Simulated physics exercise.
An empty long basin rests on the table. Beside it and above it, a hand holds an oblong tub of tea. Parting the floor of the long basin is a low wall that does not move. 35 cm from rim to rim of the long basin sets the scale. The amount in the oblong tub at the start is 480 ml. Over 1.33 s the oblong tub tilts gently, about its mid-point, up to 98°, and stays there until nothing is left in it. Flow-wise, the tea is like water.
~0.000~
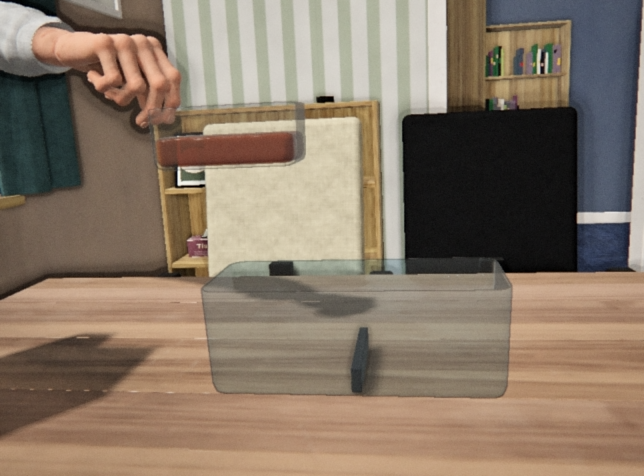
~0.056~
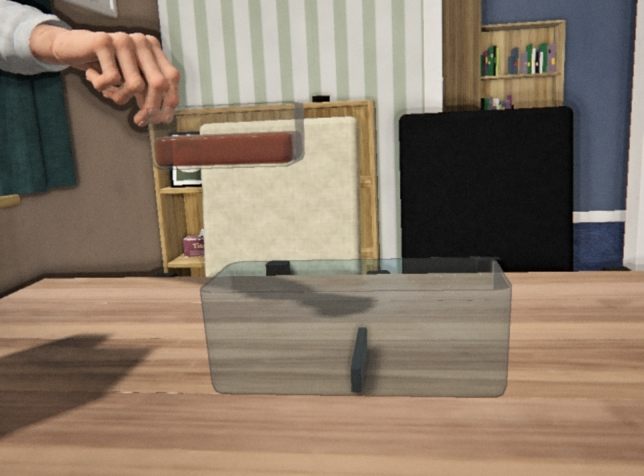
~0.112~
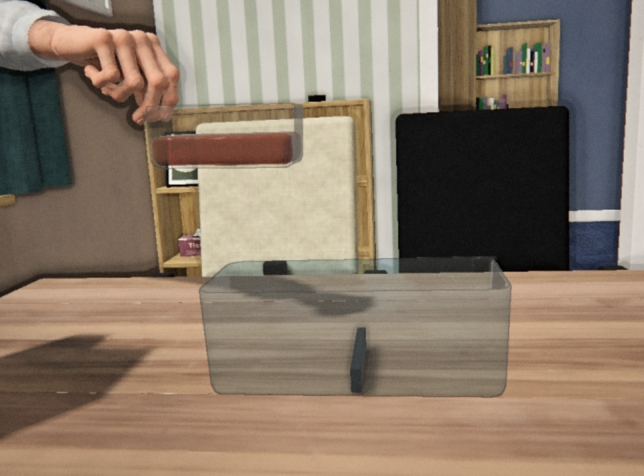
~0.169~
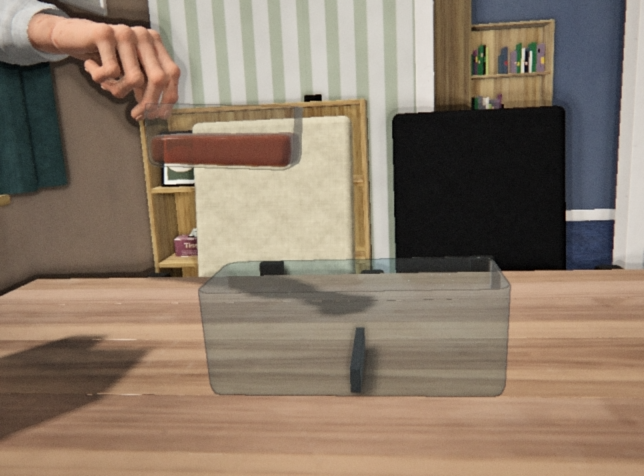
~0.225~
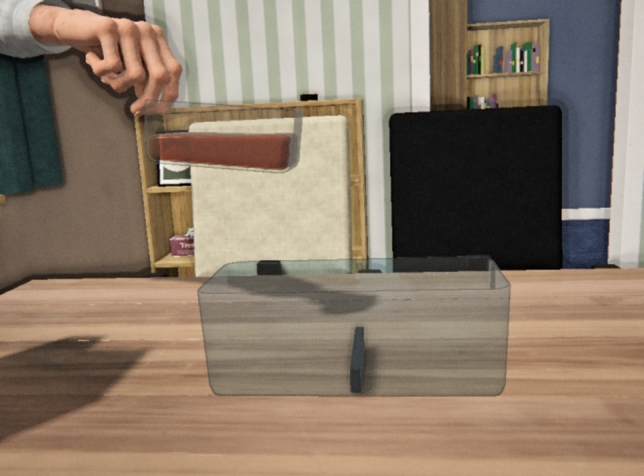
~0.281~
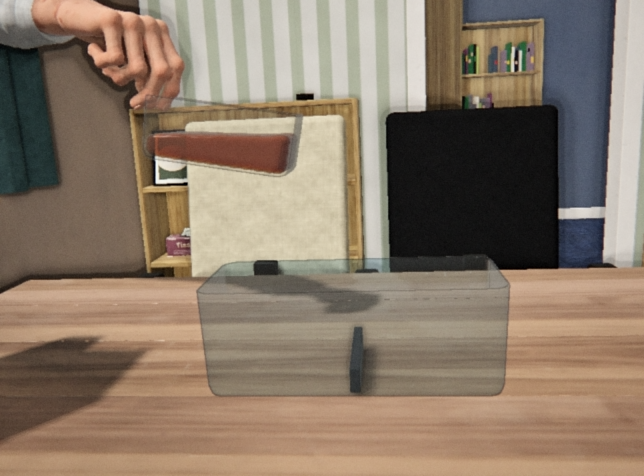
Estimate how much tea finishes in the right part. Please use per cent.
I would say 47 per cent.
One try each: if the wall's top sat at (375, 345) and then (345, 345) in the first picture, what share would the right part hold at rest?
It comes to 30 per cent, and then 60 per cent.
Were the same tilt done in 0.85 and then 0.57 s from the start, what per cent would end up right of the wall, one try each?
The first try gives around 45 percent, the second around 35 percent.
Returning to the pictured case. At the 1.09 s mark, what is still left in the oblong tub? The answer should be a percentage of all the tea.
Remaining share: Approx. 16 %.
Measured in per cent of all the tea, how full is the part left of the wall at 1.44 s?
Left share: Approx. 48 %.
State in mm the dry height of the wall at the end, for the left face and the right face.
On the left it's about 20 mm; on the right, about 20 mm.
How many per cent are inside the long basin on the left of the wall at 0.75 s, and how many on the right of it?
Left side near 5, right side near 2.
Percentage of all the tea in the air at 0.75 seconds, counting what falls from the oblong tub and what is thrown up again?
34 per cent.
Then, 0.75 s in, the tilt is 58° and 58 per cent is still to pour, 5 is left of the wall and 2 right of it.
Then, 1.09 s in, the tilt is 90° and 17 per cent is still to pour, 26 is left of the wall and 43 right of it.
Then, 1.44 s in, the tilt is 98° and 3 per cent is still to pour, 47 is left of the wall and 46 right of it.
Then, 1.83 s in, the tilt is 98° and 0 per cent is still to pour, 52 is left of the wall and 47 right of it.
Finally, 52 per cent lies left of the wall, 47 right of it and 1 outside.
